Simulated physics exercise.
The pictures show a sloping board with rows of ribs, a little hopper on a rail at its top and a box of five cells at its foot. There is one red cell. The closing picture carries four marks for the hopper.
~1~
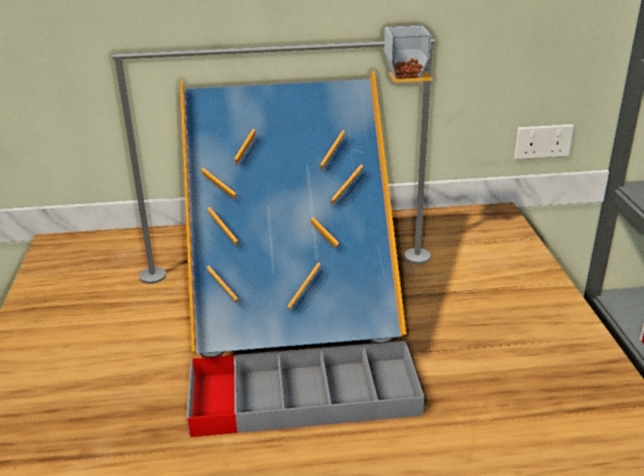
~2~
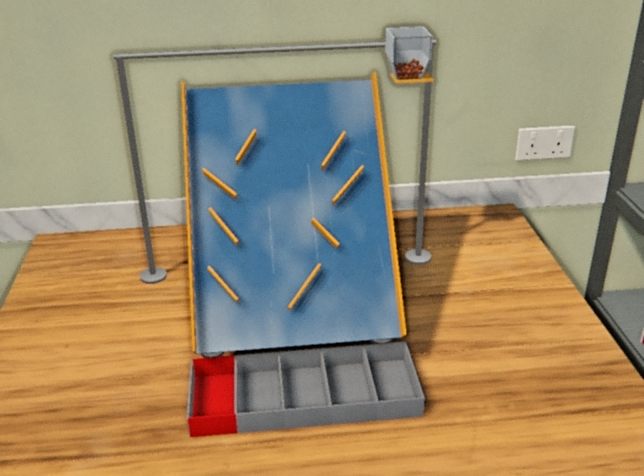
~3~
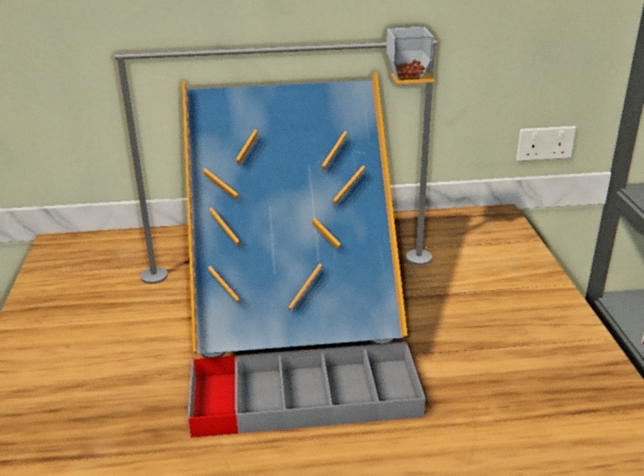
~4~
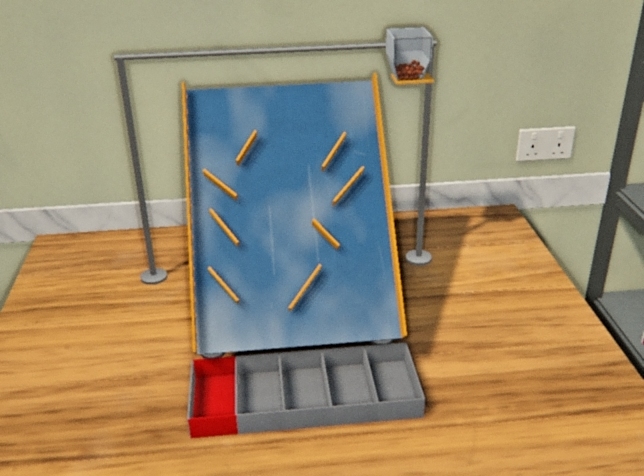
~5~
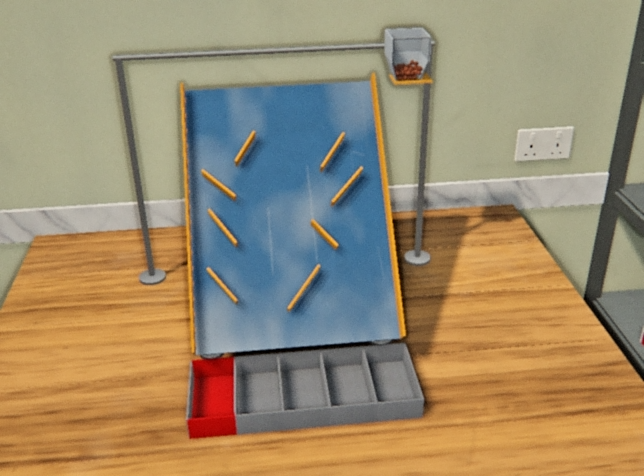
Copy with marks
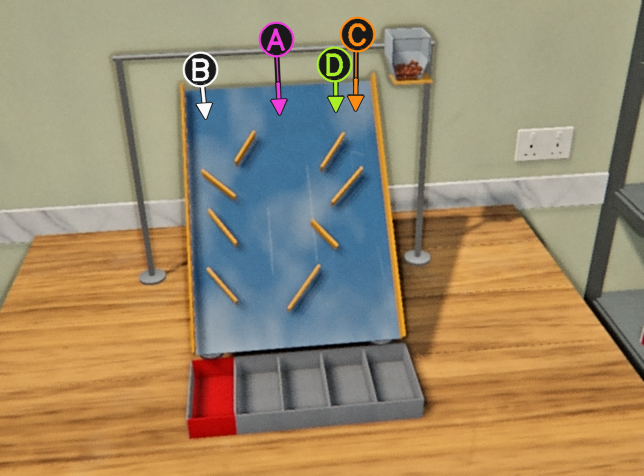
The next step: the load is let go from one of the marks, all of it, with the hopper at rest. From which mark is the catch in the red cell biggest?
B.
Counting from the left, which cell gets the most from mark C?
The fifth from the left.
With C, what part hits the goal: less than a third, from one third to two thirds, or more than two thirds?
Mark C gives less than a third.
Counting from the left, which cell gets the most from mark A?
It is the second one.
On the marked copy, mark A meets the board at (279, 109); mark B meets the board at (205, 113); mark C meets the board at (355, 105); mark D meets the board at (335, 106).
Choosing A, about a tenth in the red cell, the larger part in other cells, about a tenth outside the box.
Choosing B, roughly a third in the red cell, roughly half in other cells, about a tenth outside the box.
Choosing C, not one piece in the red cell, the larger part in other cells, roughly a quarter outside the box.
Choosing D, just a few in the red cell, the larger part in other cells, about a tenth outside the box.
